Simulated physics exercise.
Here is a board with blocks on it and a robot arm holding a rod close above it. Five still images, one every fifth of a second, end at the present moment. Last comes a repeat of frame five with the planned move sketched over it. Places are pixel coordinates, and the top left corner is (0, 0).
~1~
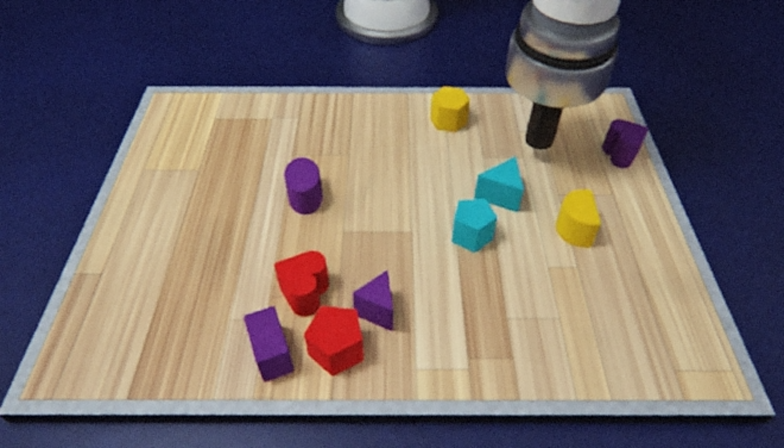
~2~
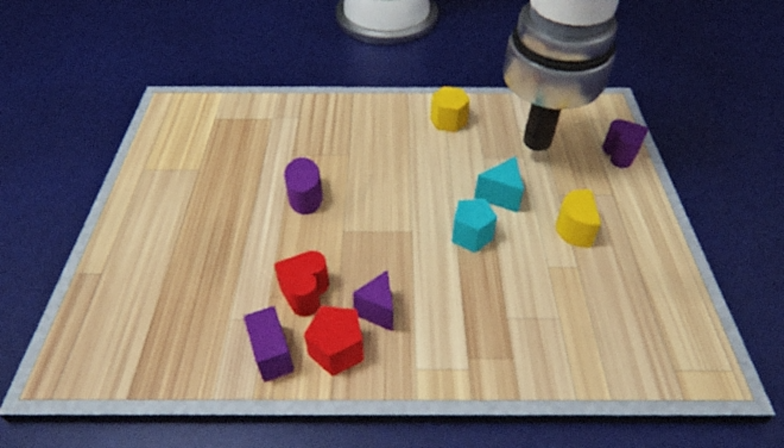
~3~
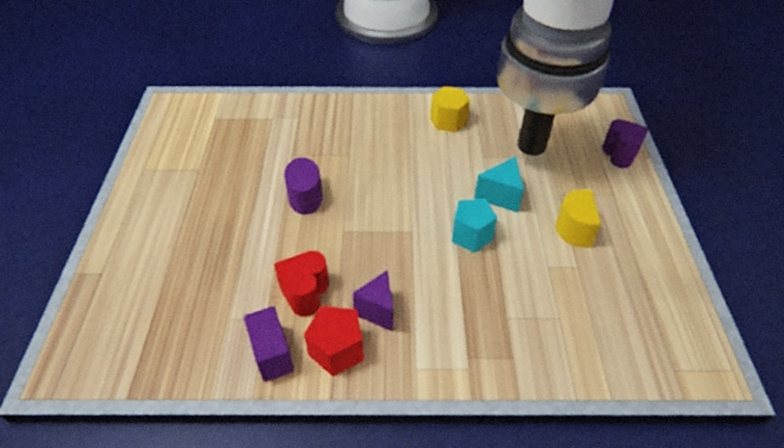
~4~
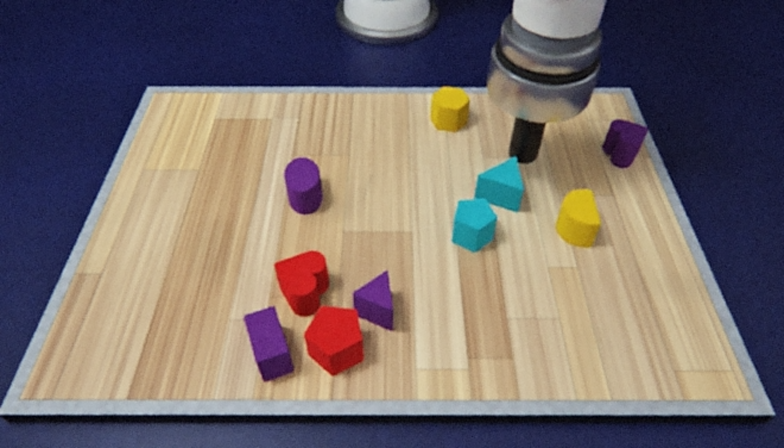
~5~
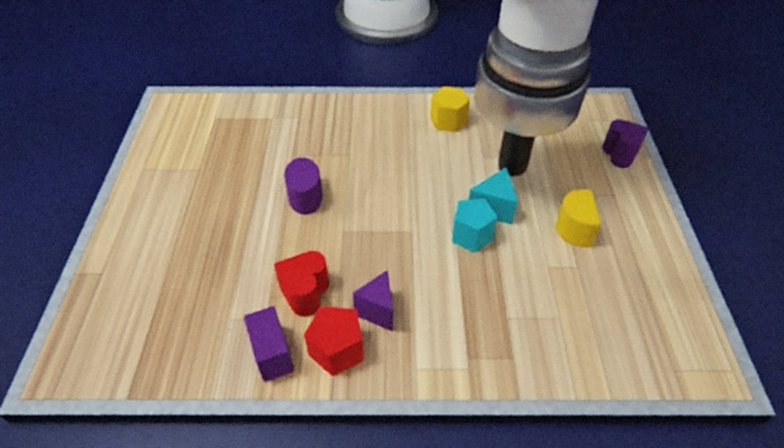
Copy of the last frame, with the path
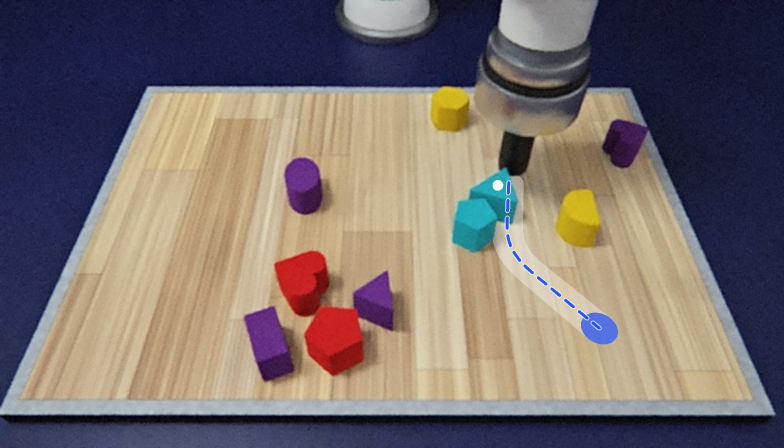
At first, a robot arm holds a dark rod above a wooden board scattered with red, purple, yellow and turquoise blocks. The arm drifts a short way left and toward the viewer, nearing the turquoise triangular block. The rod then nudges that block slightly closer to the turquoise five-sided one.
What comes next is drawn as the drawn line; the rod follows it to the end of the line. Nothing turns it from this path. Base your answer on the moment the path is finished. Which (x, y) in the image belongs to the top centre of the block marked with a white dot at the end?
Its top middle: (481, 235).
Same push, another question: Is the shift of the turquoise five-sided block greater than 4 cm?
My answer is yes.
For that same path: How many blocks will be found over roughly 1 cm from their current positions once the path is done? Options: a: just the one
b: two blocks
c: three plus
Letter b.
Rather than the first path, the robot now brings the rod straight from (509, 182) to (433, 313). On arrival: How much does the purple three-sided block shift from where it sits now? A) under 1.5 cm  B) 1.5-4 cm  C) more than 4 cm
My answer is option A.
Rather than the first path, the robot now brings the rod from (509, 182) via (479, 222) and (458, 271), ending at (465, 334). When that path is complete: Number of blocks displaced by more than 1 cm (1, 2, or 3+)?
My best guess is that a pair of blocks move over 1 cm.
Drawn move, from (509, 182) by way of (507, 230) and (540, 279) to (599, 328); the dot is on the turquoise three-sided block.
On the path given first. One third of the way, rod at (511, 215); turquoise five-sided block at (445, 235); turquoise three-sided block at (475, 222), turned 50° clockwise.
Two thirds of the way, rod at (546, 265); turquoise five-sided block at (440, 237), turned 20° clockwise; turquoise three-sided block at (481, 235), turned 85° clockwise.
At the end, rod at (607, 314); turquoise five-sided block at (440, 237), turned 20° clockwise; turquoise three-sided block at (481, 235), turned 85° clockwise; yellow D-shaped block still.
